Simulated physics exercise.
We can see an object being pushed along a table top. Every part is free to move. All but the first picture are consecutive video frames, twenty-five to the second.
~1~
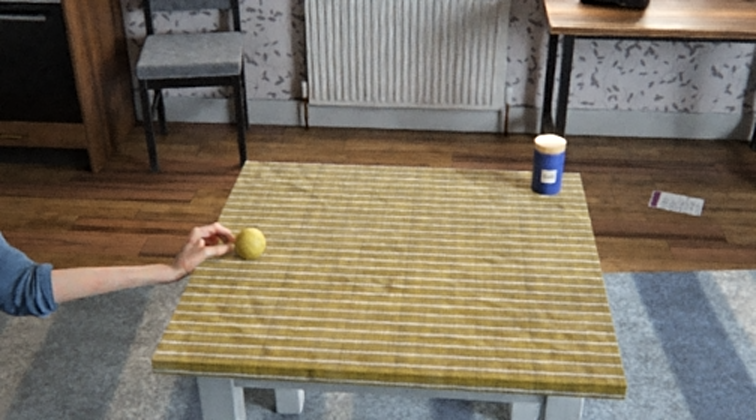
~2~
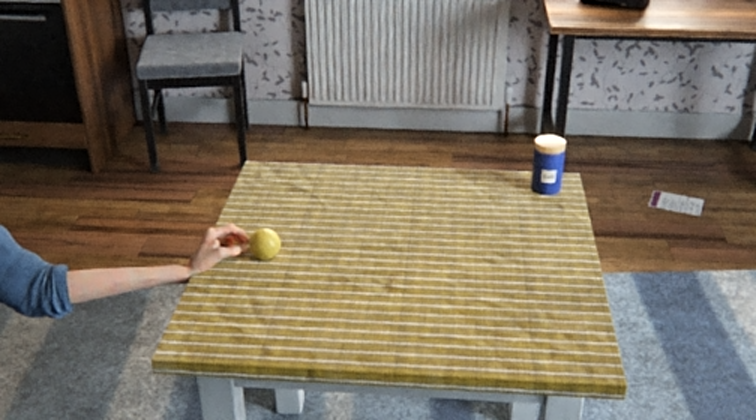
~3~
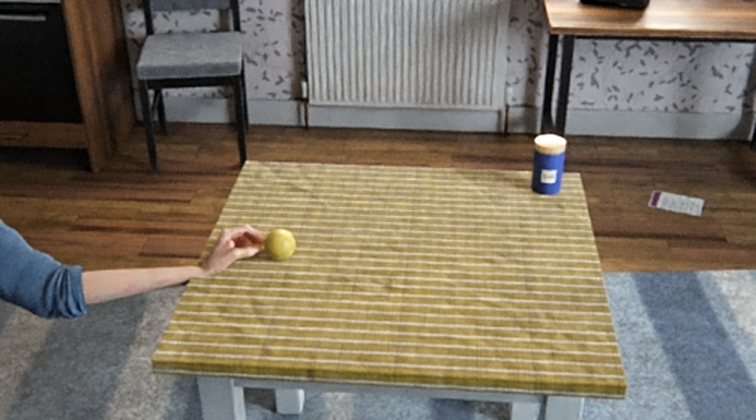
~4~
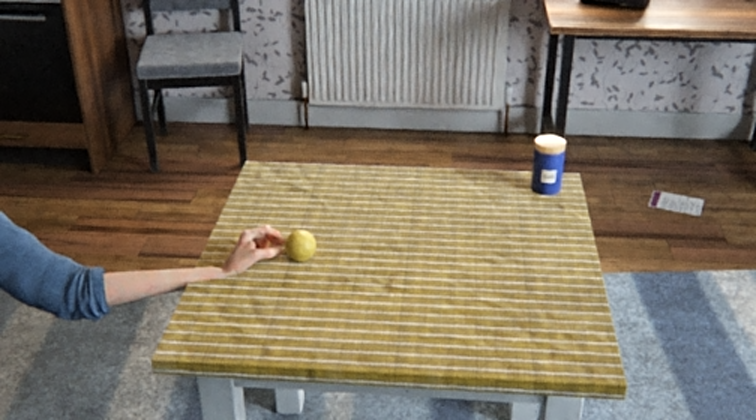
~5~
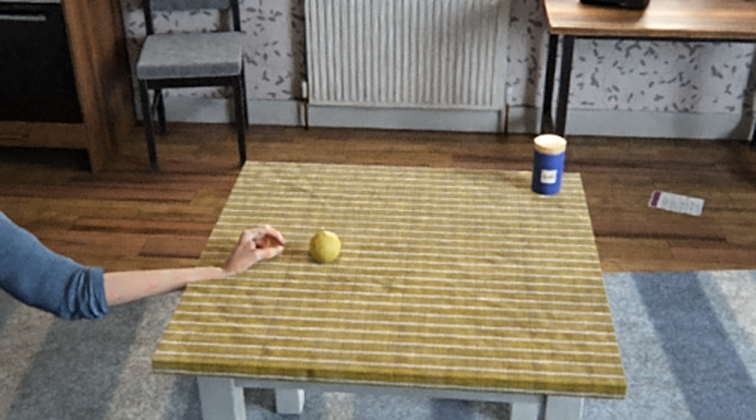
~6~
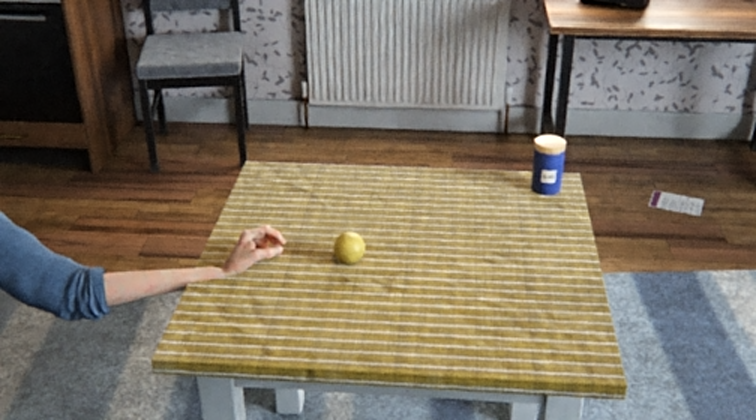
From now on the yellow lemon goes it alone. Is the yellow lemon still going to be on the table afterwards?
Most likely it gets off the table.
Then, 0.20 s after the last picture, yellow lemon rolled well along near (468, 253).
Then, 0.60 s after the last picture, yellow lemon now off the table.
Then, 0.90 s after the last picture, things are still on the move.
By the end, off the table, yellow lemon.
